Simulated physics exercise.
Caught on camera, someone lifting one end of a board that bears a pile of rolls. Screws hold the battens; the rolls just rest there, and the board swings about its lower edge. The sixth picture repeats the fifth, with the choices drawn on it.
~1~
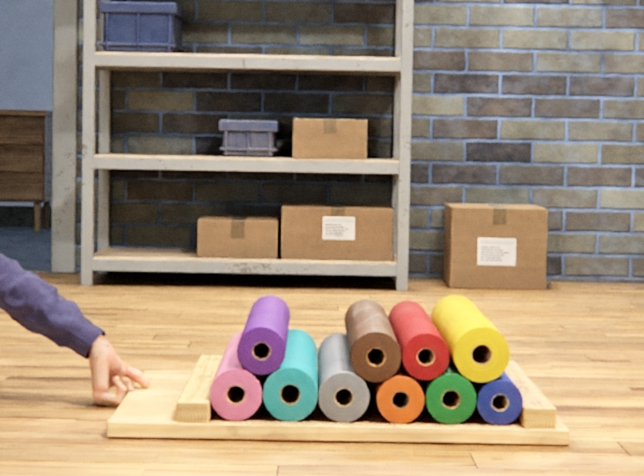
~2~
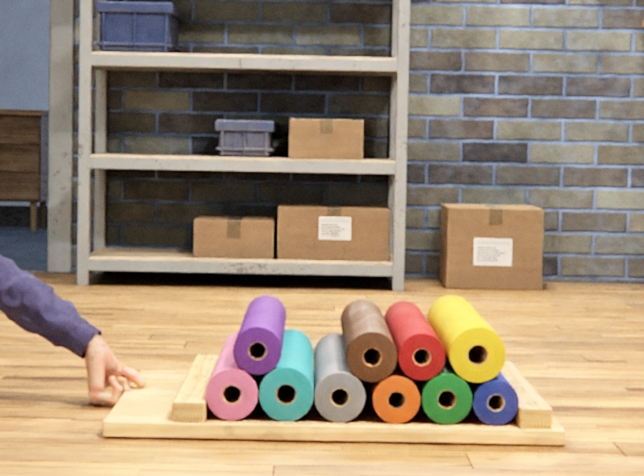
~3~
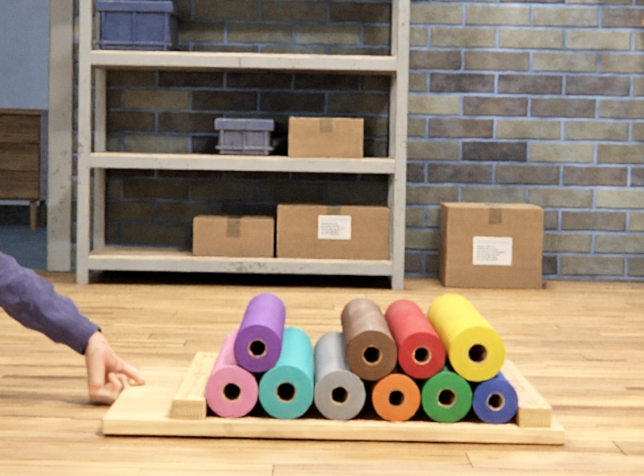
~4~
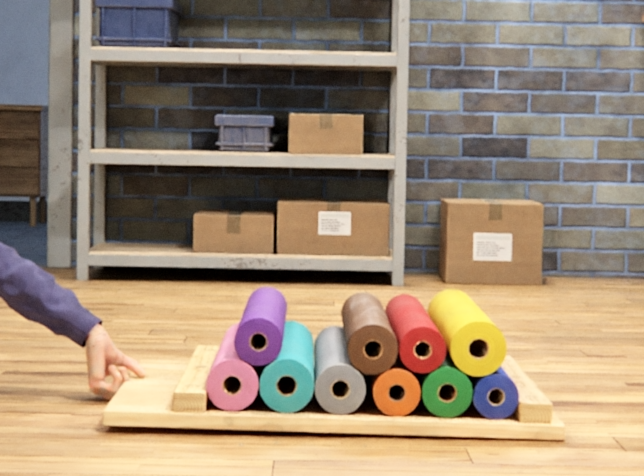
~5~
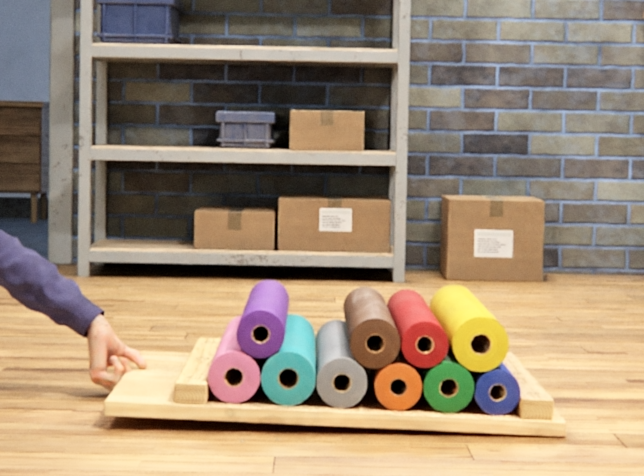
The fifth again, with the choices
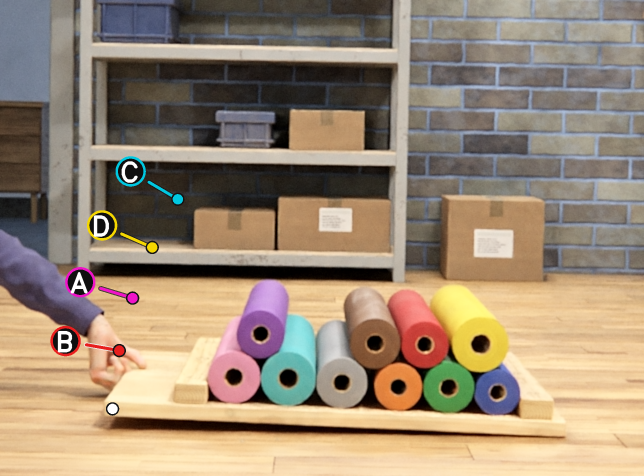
Colourful rolls stacked on a wooden board tilting slightly as a hand at the left slowly lifts that end off the floor.
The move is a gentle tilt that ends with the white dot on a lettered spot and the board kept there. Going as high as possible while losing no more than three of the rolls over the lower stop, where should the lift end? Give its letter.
Raise it to C.
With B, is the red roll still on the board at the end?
Yes.
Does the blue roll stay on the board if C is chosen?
The blue roll: Yes.
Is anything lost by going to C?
Yes.
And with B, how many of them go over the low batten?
With B, none.
On the marked copy, A at (132, 298); B at (119, 351); C at (178, 199); D at (152, 248); the white dot at (112, 409).
Following C. Soon after the start, board at 17°.
Later, board at 30°.
In the end, board at 30°, three over the low batten (brown, red, yellow).
As for the rest, A none over the low batten; B none over the low batten; D two over the low batten (red, yellow).
